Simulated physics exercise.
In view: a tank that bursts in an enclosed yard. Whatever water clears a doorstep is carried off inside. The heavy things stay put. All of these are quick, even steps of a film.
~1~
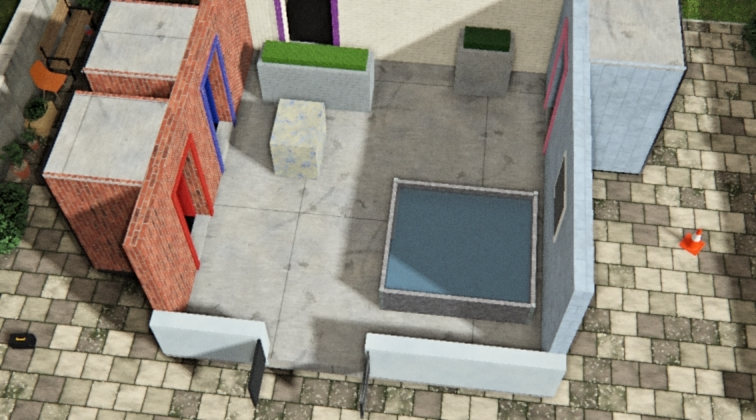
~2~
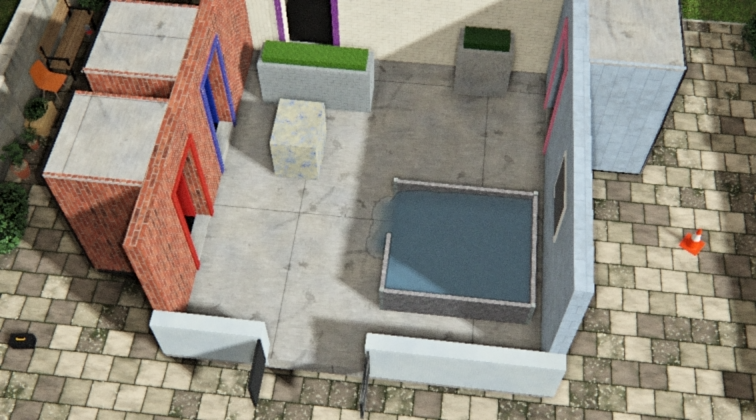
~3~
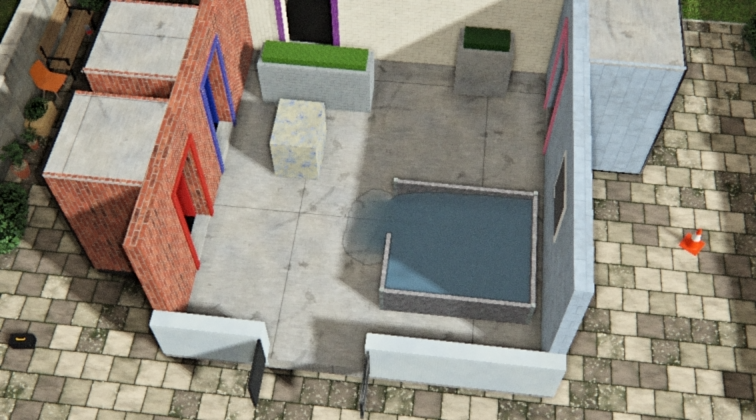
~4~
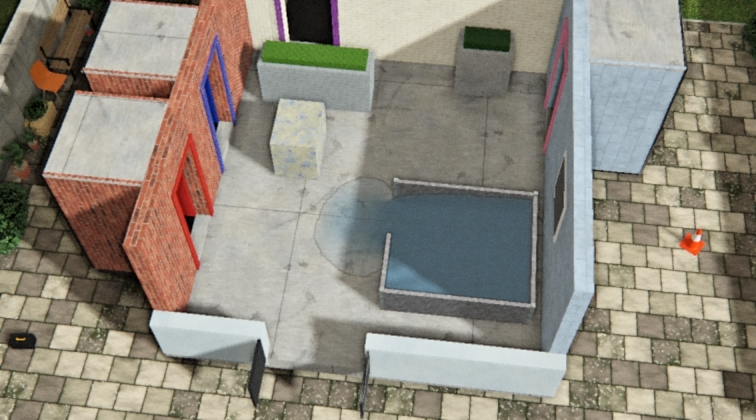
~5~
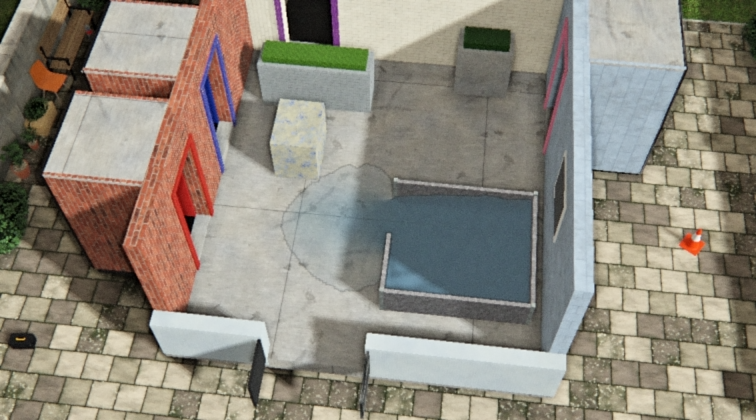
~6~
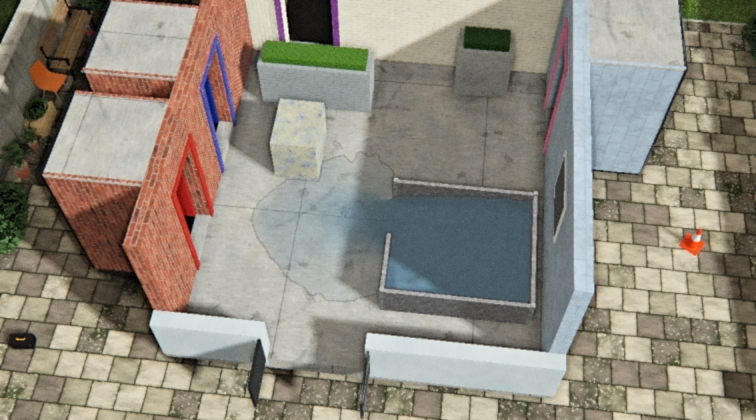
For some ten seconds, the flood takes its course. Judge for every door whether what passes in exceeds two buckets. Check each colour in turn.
The blue door swallows an okay amount of water. The pink door swallows an okay amount of water. The red door swallows too much water. The purple door swallows an okay amount of water.
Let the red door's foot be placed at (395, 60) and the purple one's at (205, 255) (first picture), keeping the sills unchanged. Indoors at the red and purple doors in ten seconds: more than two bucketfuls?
Well, the red door falls below the limit, but the purple door overflows.
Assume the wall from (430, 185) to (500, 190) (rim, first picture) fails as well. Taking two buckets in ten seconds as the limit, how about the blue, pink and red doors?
As I see it, the blue door undershoots, while the pink door overshoots and the red door undershoots.
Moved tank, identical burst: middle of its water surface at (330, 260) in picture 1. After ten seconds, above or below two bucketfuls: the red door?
Briefly, red crosses the line.
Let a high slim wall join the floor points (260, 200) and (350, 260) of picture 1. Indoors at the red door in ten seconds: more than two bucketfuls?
As it turns out, the red door is spared.
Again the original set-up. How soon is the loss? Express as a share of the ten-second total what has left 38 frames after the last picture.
It would be around 65 %.
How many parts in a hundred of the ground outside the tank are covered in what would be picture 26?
I'd put it at roughly 50 per cent.
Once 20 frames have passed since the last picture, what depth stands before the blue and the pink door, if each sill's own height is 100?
Close to 70 per cent for the first one and close to 0 per cent for the second.
A moment on, water covers 30 % of the floor; the blue door not reached, the pink door not reached, the red door under two buckets in, the purple door not reached.
Next, water covers 35 % of the floor; the blue door wet at the sill, nothing in, the pink door not reached, the red door over two buckets in, the purple door not reached.
Then, water covers 50 % of the floor; the blue door under two buckets in, the pink door not reached, the red door far over two buckets in, the purple door not reached.
Later, water covers 85 % of the floor; the blue door under two buckets in, the pink door wet at the sill, nothing in, the red door far over two buckets in, the purple door wet at the sill, nothing in.
In the end, water covers 95 % of the floor; the blue door under two buckets in, the pink door wet at the sill, nothing in, the red door far over two buckets in, the purple door wet at the sill, nothing in.
